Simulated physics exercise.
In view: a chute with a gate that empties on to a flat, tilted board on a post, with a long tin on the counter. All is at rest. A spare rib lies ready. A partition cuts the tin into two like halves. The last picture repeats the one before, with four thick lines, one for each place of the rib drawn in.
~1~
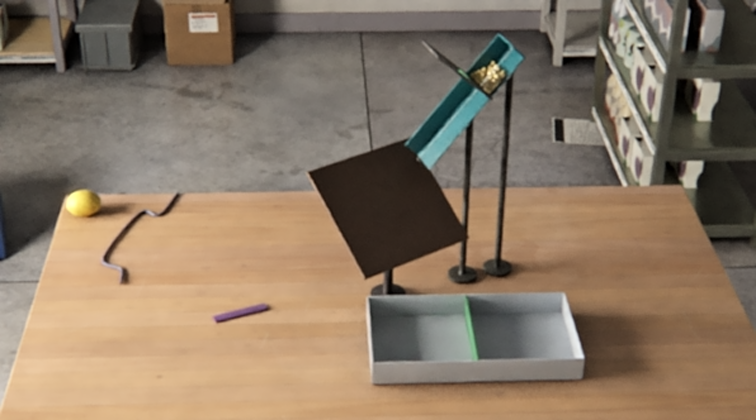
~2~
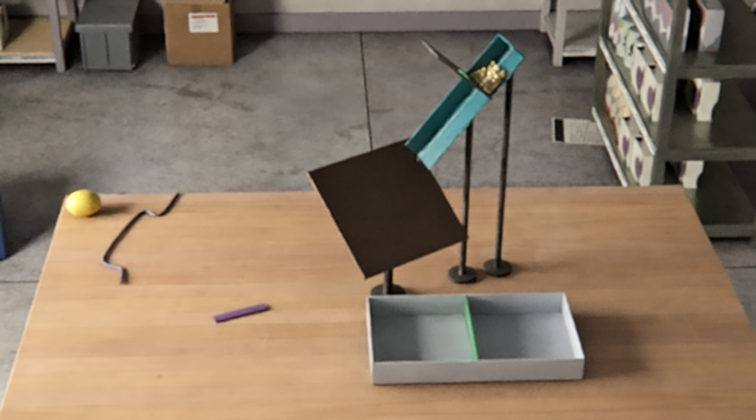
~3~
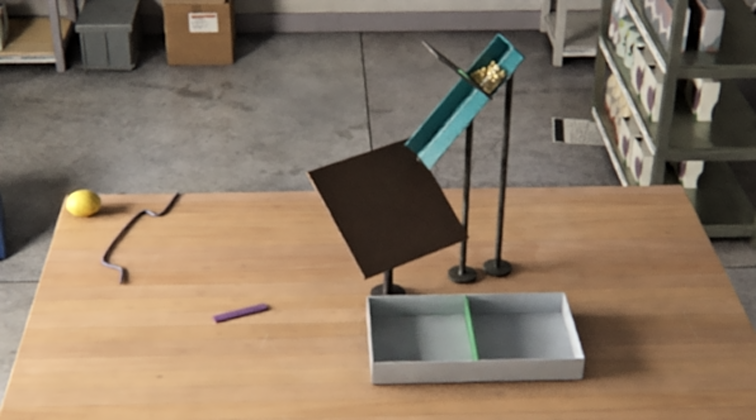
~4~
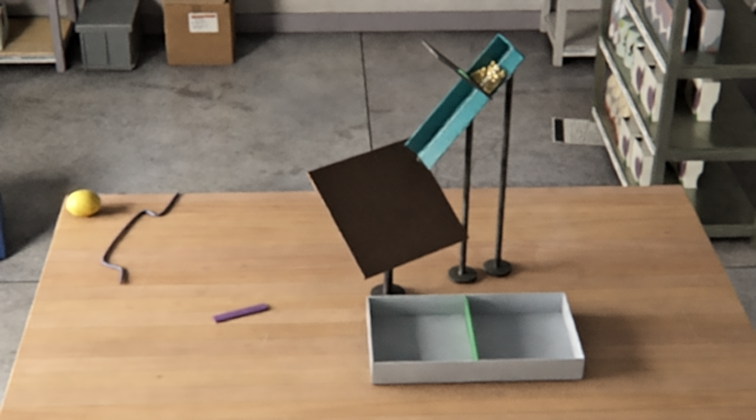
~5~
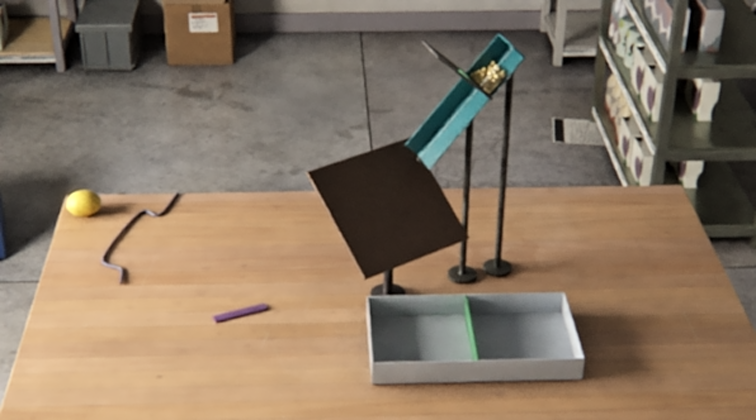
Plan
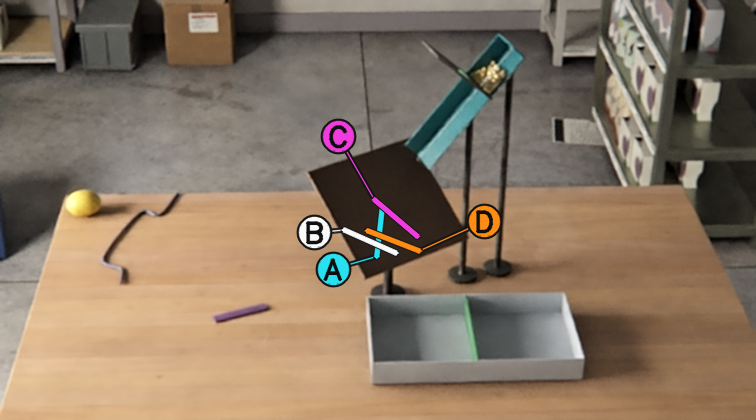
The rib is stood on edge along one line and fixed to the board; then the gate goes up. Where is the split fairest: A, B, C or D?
I would pick line C.
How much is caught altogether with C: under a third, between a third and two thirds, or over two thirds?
Over two thirds.
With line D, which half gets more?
More lands on the left.
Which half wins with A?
More lands on the left.
On the marked copy, line A from (382, 207) to (376, 256); line B from (344, 229) to (395, 253); line C from (374, 199) to (417, 236); line D from (367, 230) to (419, 250).
For line A, of what is caught, almost all in the left half, just a few in the right.
For line B, of what is caught, almost all in the left half, just a few in the right.
For line C, of what is caught, roughly two thirds in the left half, roughly a third in the right.
For line D, of what is caught, almost all in the left half, about a tenth in the right.
